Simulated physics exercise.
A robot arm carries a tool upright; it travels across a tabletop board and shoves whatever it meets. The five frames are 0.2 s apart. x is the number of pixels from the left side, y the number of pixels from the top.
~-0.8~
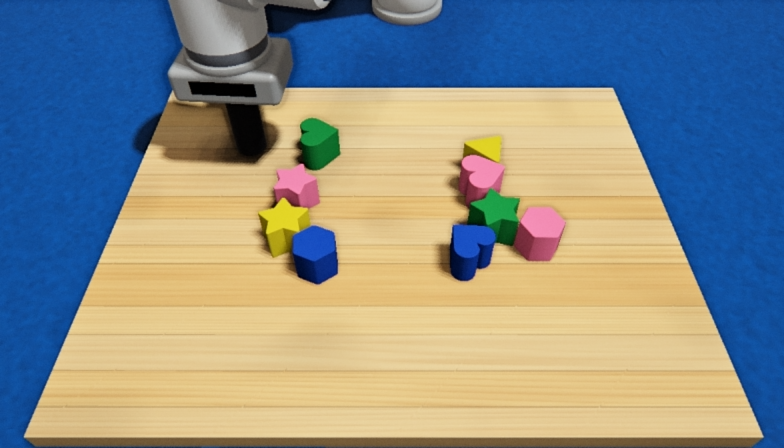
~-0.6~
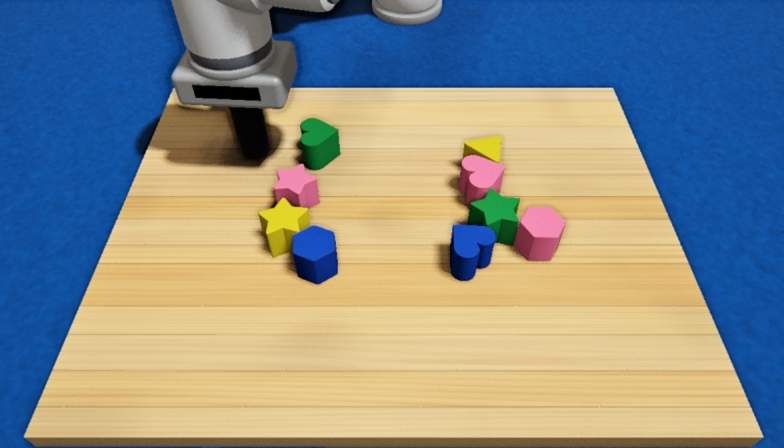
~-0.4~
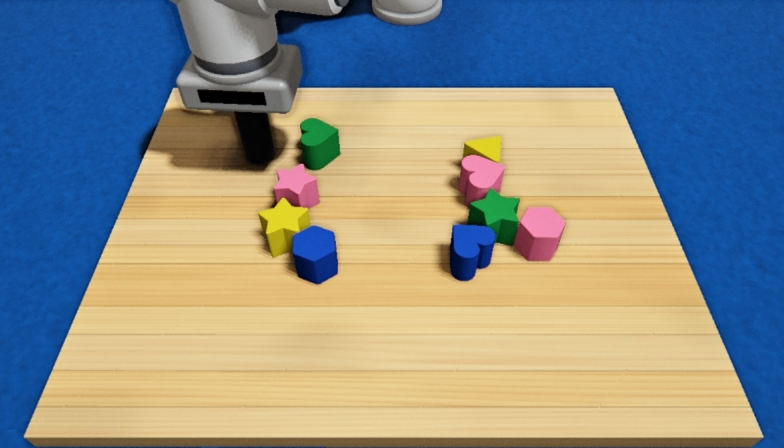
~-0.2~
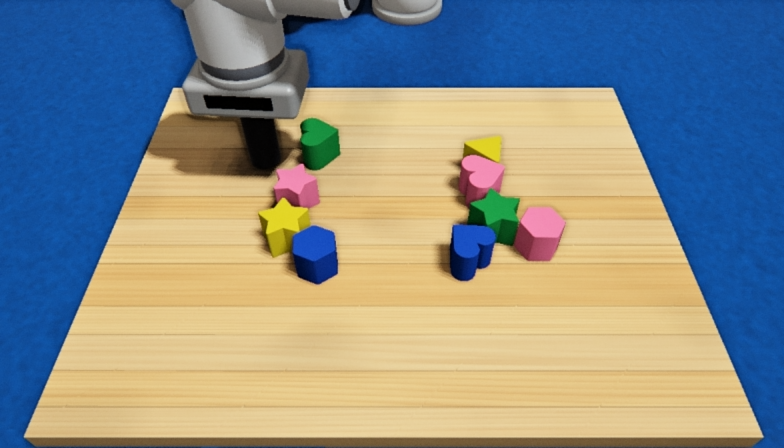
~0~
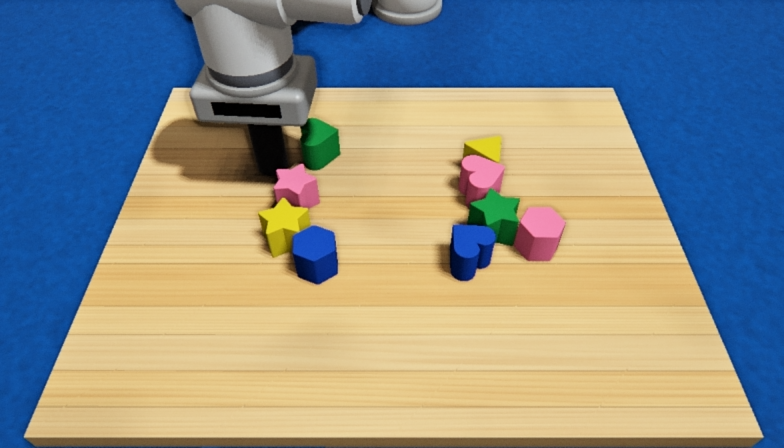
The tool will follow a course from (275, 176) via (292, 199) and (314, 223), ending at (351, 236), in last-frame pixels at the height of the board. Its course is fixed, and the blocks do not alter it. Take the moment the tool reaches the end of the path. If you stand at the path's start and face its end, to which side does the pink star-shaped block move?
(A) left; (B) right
B (right)
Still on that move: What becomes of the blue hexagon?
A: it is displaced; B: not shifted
A.
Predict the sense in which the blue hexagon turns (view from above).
It turns round anticlockwise.
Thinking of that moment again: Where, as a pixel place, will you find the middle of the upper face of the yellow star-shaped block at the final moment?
Top centre: (282, 247).
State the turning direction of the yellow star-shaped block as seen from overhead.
Looking down, it rotates clockwise.
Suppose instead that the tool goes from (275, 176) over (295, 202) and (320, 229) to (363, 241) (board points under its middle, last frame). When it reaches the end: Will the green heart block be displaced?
No, that is not how it ends up.
What follows on the original path. One third of the way, tool (291, 190); yellow star-shaped block (282, 226); pink star-shaped block (302, 194); blue hexagon (316, 248), turned 25° anticlockwise.
Two thirds of the way, tool (313, 214); yellow star-shaped block (281, 246), turned 60° clockwise; pink star-shaped block (324, 221); blue hexagon (322, 267), turned 70° anticlockwise.
At the end, tool (350, 227); yellow star-shaped block (282, 247), turned 65° clockwise; pink star-shaped block (343, 237), turned 25° clockwise; blue hexagon (322, 271), turned 65° anticlockwise; green heart block in place.
